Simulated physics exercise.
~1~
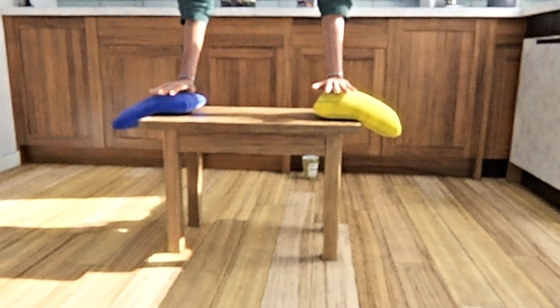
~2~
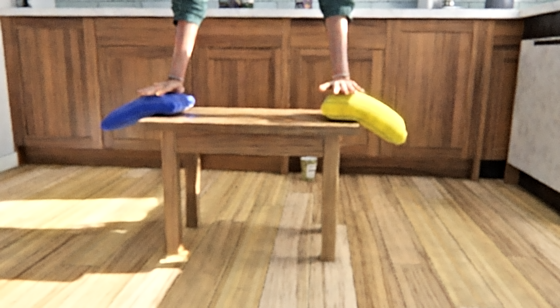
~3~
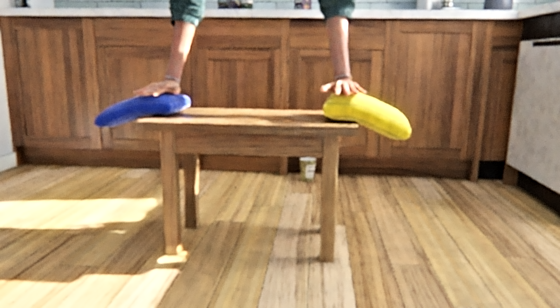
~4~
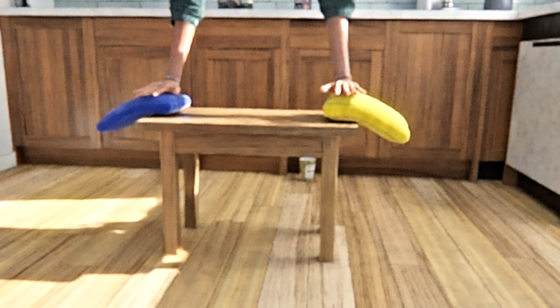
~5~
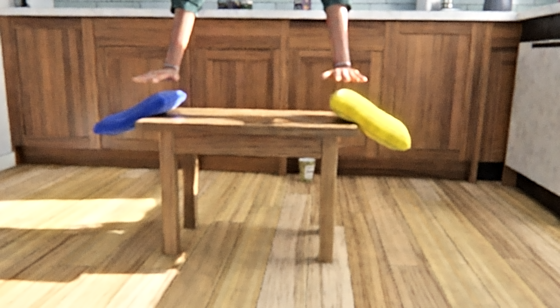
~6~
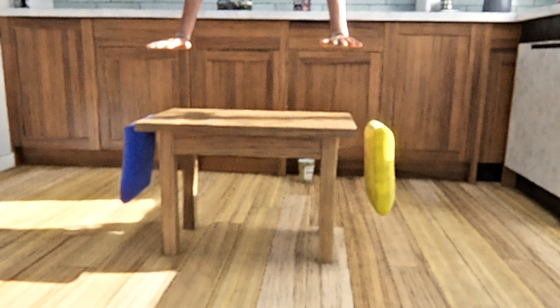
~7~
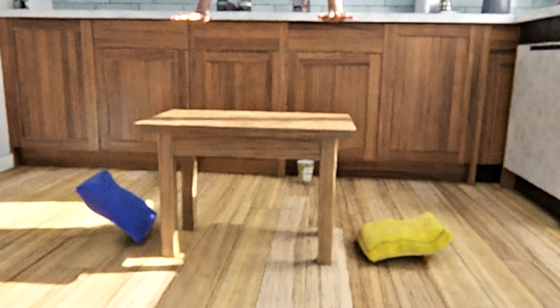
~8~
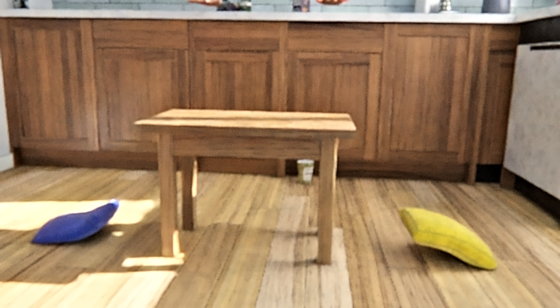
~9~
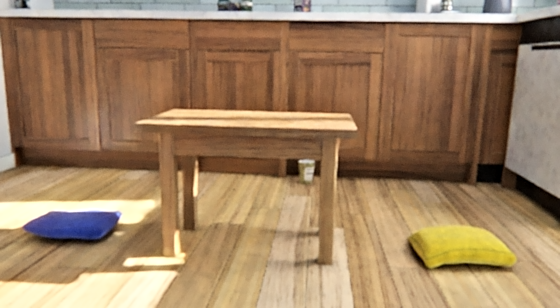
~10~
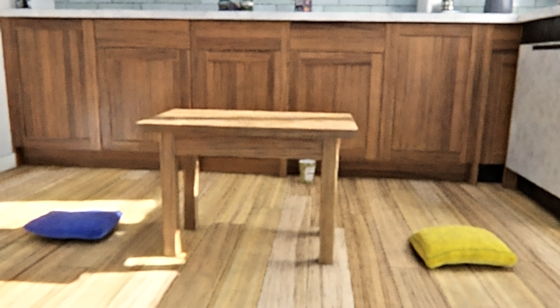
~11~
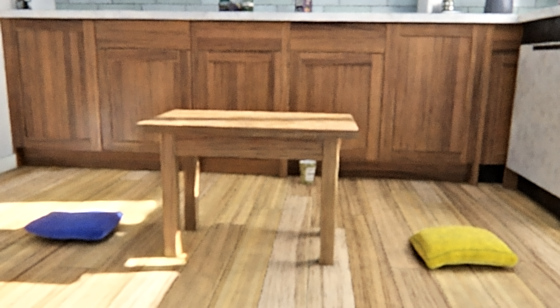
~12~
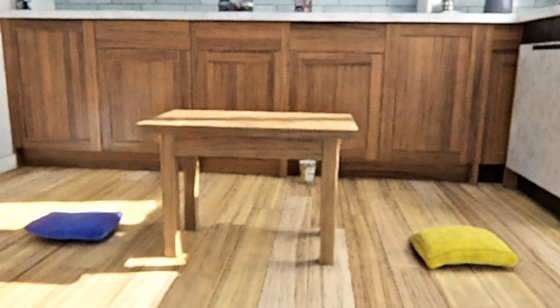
In a sunlit kitchen with wooden cupboards and a plank floor, a slightly swaying camera faces a short wooden side table from the front. A blue sack lies over the left end and a yellow soft bag over the right, each sticking out past the edge under a person's hand. The hands shift them a little farther outwards, then lift away. Both bags tip over the ends and drop to the floor, tumbling outwards as they land. They settle flat on either side, blue at left and yellow at right, leaving the tabletop bare.
